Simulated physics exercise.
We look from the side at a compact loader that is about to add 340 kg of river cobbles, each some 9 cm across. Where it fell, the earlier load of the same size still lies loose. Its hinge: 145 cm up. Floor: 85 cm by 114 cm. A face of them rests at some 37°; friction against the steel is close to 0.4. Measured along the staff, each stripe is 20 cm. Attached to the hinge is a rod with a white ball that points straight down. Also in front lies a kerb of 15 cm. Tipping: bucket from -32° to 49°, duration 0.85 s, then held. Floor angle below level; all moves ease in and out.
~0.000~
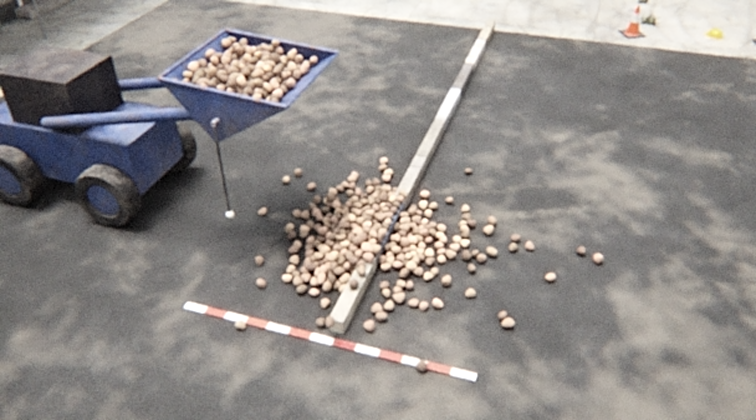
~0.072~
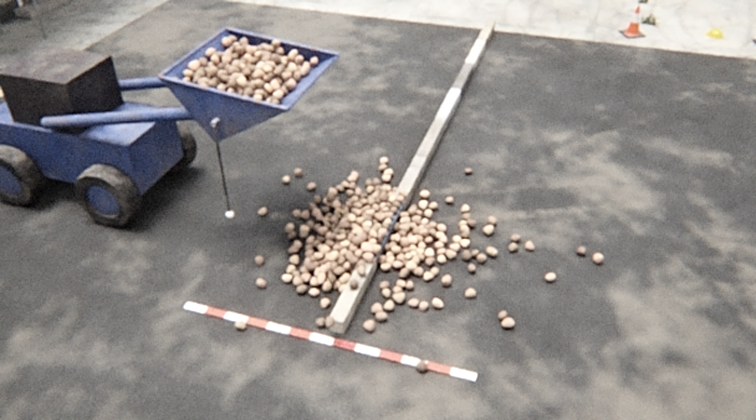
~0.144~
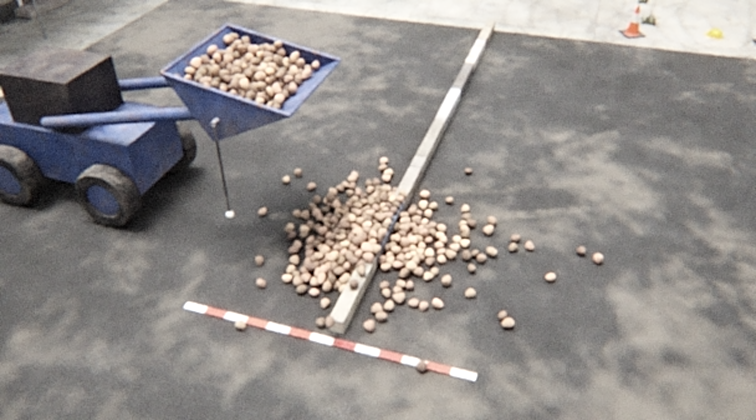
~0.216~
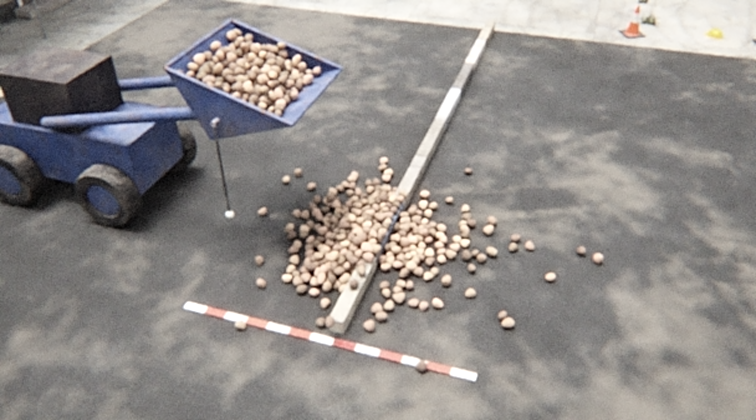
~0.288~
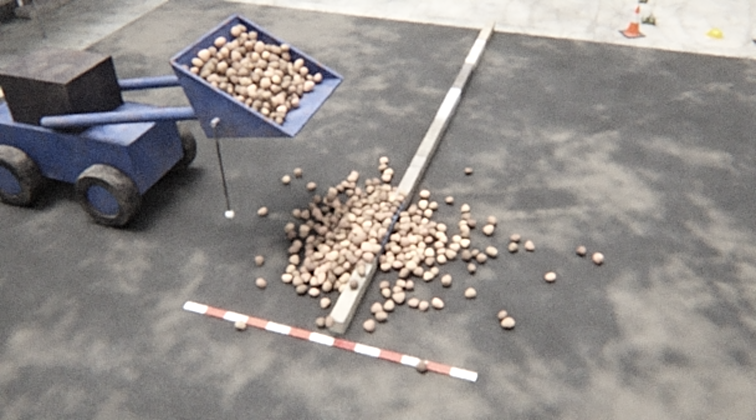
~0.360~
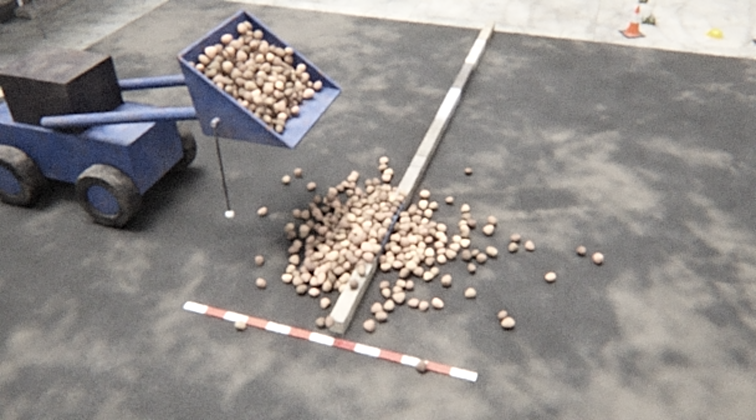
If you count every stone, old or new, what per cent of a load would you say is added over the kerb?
I would say about 3 per cent.
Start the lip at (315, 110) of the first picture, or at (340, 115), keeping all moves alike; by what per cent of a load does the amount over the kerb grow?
Case one about 20 %, case two about 50 %.
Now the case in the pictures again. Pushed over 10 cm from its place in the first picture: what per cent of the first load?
Around 10 in a hundred.
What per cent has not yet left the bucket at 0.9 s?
It keeps some 50 percent of its load.
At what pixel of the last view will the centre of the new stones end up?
Around (331, 222).
After 0.6 s the floor is at 37°; in per cent of one load, 100 in the bucket, 71 on this side of the kerb, 29 over the kerb; the foremost stones are at (538, 268).
After 0.9 s the floor is at 49°; in per cent of one load, 48 in the bucket, 123 on this side of the kerb, 29 over the kerb; the foremost stones are at (538, 268).
After 1.3 s the floor is at 49°; in per cent of one load, 0 in the bucket, 171 on this side of the kerb, 29 over the kerb; the foremost stones are at (538, 268).
After 3.9 s the floor is at 49°; in per cent of one load, 0 in the bucket, 168 on this side of the kerb, 32 over the kerb; the foremost stones are at (538, 268). Net gain over the kerb, 3.
